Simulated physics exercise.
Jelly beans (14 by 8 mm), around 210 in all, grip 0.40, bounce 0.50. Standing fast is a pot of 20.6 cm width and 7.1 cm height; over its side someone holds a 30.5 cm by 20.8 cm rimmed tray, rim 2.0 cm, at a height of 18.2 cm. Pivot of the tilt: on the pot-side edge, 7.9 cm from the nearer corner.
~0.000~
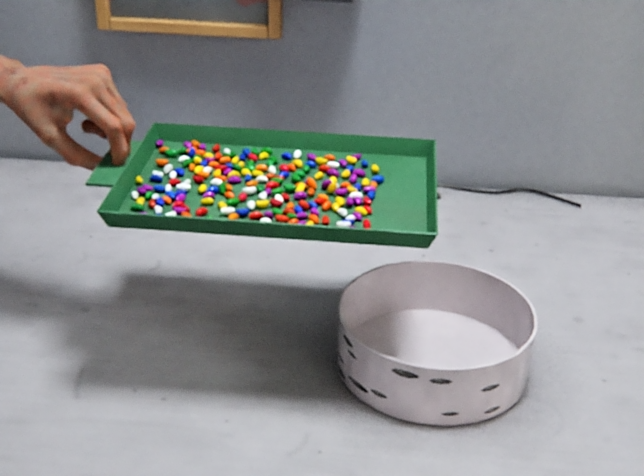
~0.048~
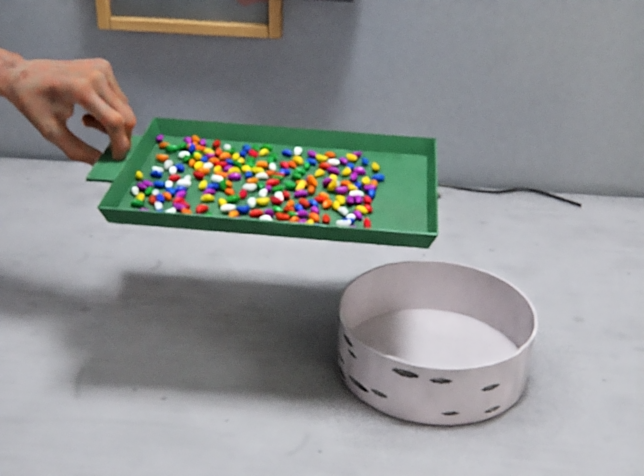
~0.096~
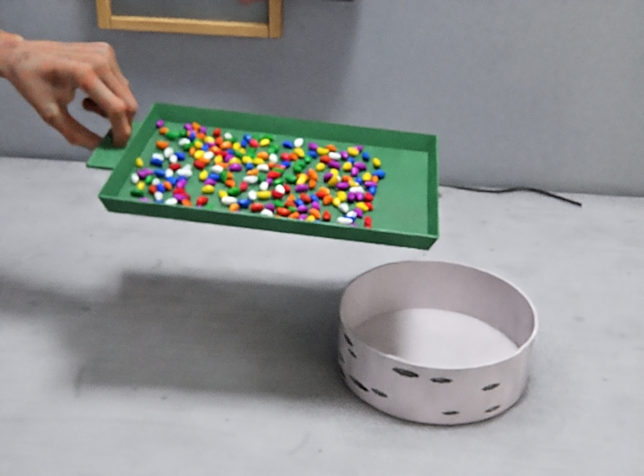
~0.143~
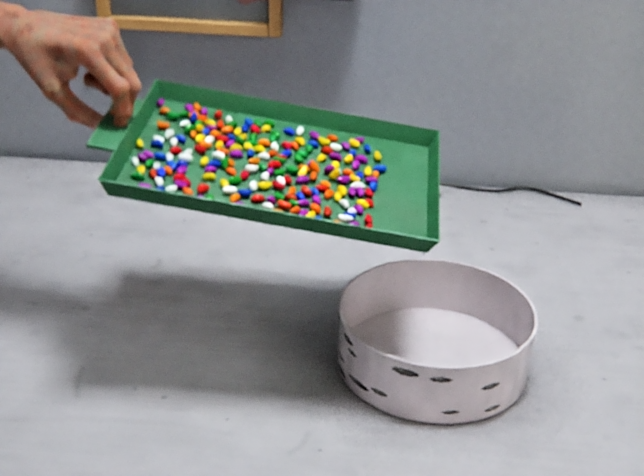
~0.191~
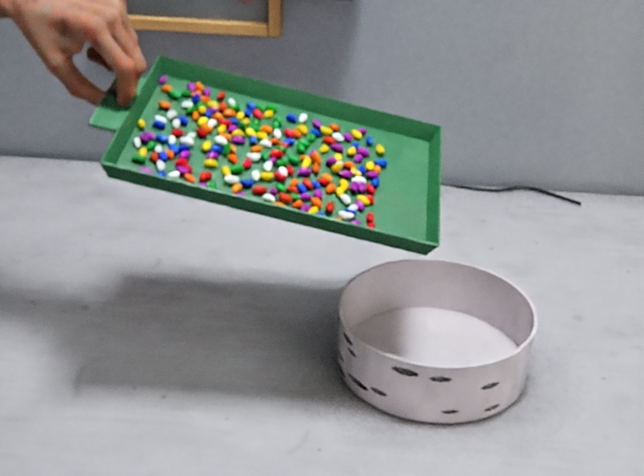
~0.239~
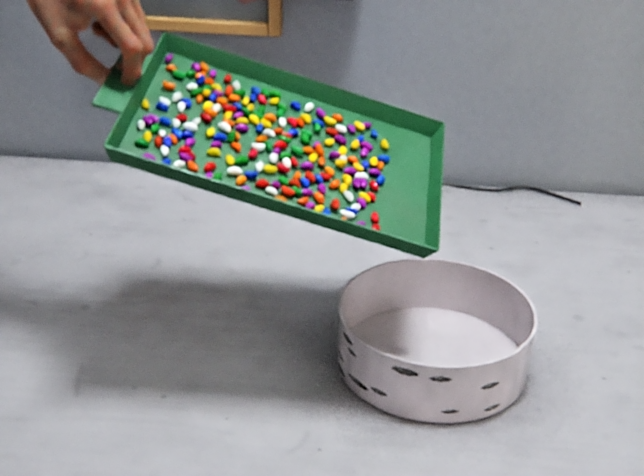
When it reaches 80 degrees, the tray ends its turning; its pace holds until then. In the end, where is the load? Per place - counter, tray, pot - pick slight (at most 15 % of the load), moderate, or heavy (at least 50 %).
Counter - moderate; tray - slight; pot - heavy.
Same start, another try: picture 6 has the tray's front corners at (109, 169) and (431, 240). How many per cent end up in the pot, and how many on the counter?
Final per cent - pot 80, counter 20.
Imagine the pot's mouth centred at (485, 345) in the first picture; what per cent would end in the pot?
Some 100 per cent.
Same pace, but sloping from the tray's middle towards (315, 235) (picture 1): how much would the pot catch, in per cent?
The share would be about 55 percent.
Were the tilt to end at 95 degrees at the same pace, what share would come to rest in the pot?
In that case some 80 per cent.
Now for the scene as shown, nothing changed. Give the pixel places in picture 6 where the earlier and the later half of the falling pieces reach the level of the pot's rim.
Around (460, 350), then (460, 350).
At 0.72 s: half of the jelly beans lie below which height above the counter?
Some 16 cm above the counter.
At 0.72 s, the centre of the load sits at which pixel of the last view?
The middle of the load should be at about (432, 255) by then.
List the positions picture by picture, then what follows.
Tray tilt 0 degrees, front corners at (107, 208) and (429, 230); middle of the pieces at (251, 185); pot at (437, 310), in the first frame.
Tray tilt 1 degrees, front corners at (107, 204) and (430, 230); middle of the pieces at (252, 182), in the second frame.
Tray tilt 4 degrees, front corners at (108, 193) and (431, 232), lowest corner right front; middle of the pieces at (252, 174), in the third frame.
Tray tilt 9 degrees, front corners at (109, 177) and (431, 235), lowest corner right front; middle of the pieces at (254, 162), in the fourth frame.
Tray tilt 14 degrees, front corners at (111, 160) and (431, 239), lowest corner right front; middle of the pieces at (256, 150), in the fifth frame.
Tray tilt 19 degrees, front corners at (115, 144) and (432, 243), lowest corner right front; middle of the pieces at (261, 139); pot at (437, 308). The tray's pace is about 105 degrees a second, in the sixth frame.
After 0.52 s, tilt 49 degrees; the tray holds 100 %, the pot 0 %.
After 0.72 s, tilt 70 degrees; the tray holds 65 %, the pot 5 %.
After 1.02 s, tilt 80 degrees; the tray holds 5 %, the pot 70 %.
At rest (2.3 s), counter 20 %, tray 0 %, pot 75 %.
